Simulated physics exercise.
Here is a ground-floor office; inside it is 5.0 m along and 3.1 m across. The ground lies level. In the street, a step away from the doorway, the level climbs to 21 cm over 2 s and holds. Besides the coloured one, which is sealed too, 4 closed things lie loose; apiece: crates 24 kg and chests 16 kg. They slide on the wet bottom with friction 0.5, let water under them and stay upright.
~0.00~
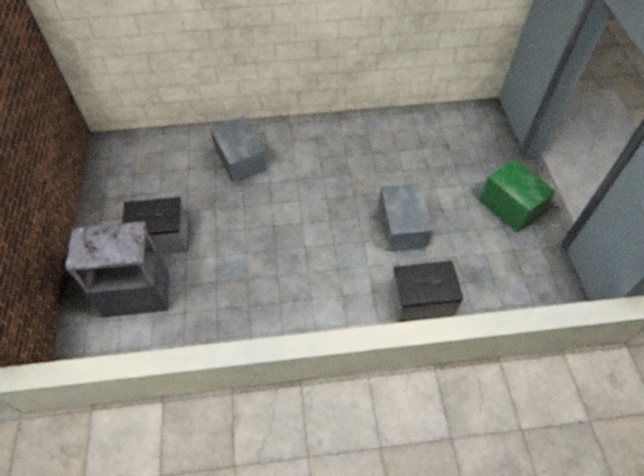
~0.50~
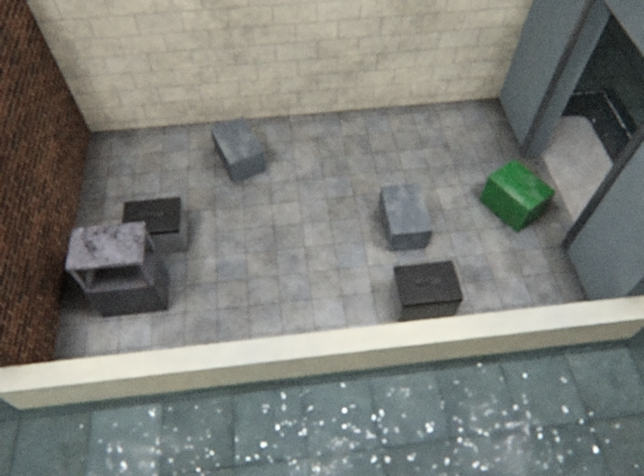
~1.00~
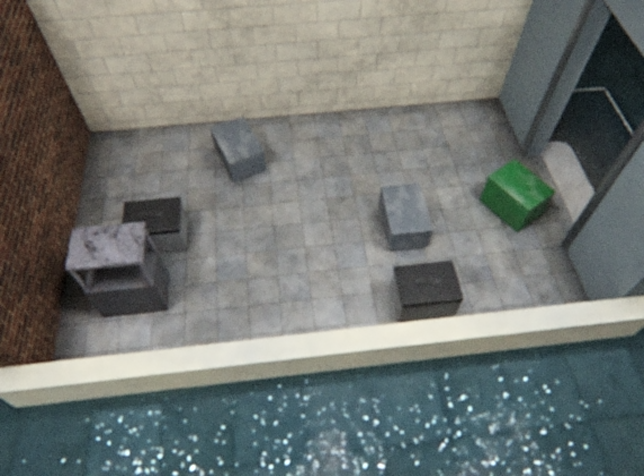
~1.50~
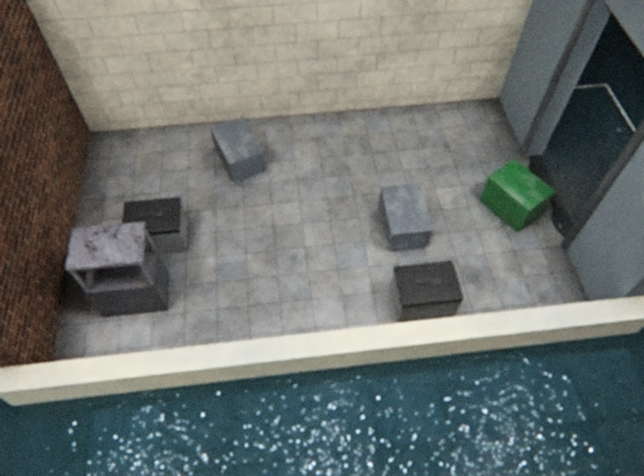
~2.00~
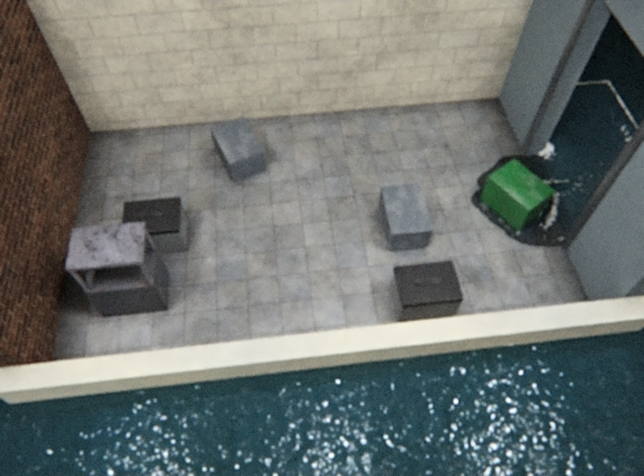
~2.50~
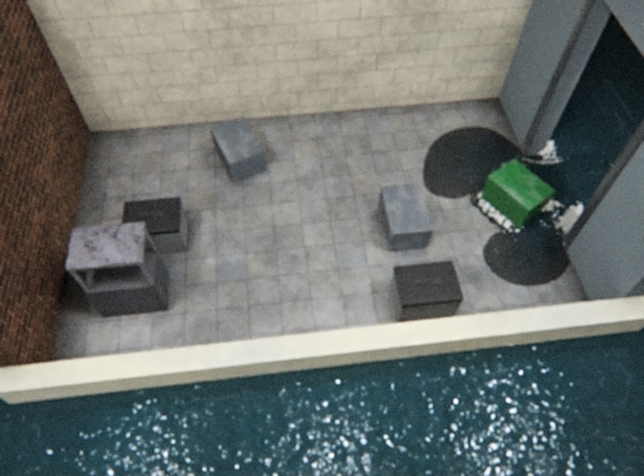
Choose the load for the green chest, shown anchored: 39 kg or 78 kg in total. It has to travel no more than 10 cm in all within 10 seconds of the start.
I expect that only the higher weight holds it.
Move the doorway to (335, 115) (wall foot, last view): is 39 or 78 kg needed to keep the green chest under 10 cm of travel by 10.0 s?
Then the smaller load will do.
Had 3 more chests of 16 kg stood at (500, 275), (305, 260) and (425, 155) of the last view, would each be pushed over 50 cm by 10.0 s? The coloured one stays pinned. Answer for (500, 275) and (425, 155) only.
In that order: Over, more.
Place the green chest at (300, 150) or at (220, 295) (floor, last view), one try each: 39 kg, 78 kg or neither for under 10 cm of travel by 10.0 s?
In that order: The smaller is enough; either load holds.
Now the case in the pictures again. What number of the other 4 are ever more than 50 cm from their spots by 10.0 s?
That makes 0.
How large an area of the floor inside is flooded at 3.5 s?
Roughly 5.5 m2.
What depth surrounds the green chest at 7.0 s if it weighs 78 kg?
Roughly 10 cm.
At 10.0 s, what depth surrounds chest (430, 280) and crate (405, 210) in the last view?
About 7 and 4 cm.
After 3.5 s the green chest would be 49 cm from its start with 39 kg and 0 cm from its start with 78 kg; 10 cm of water round it then.
After 4.5 s the green chest would be 52 cm from its start with 39 kg and 0 cm from its start with 78 kg; 8 cm of water round it then.
After 7.0 s the green chest would be 52 cm from its start with 39 kg and 0 cm from its start with 78 kg; 10 cm of water round it then.
After 10.0 s the green chest would be 52 cm from its start with 39 kg and 0 cm from its start with 78 kg; 10 cm of water round it then.
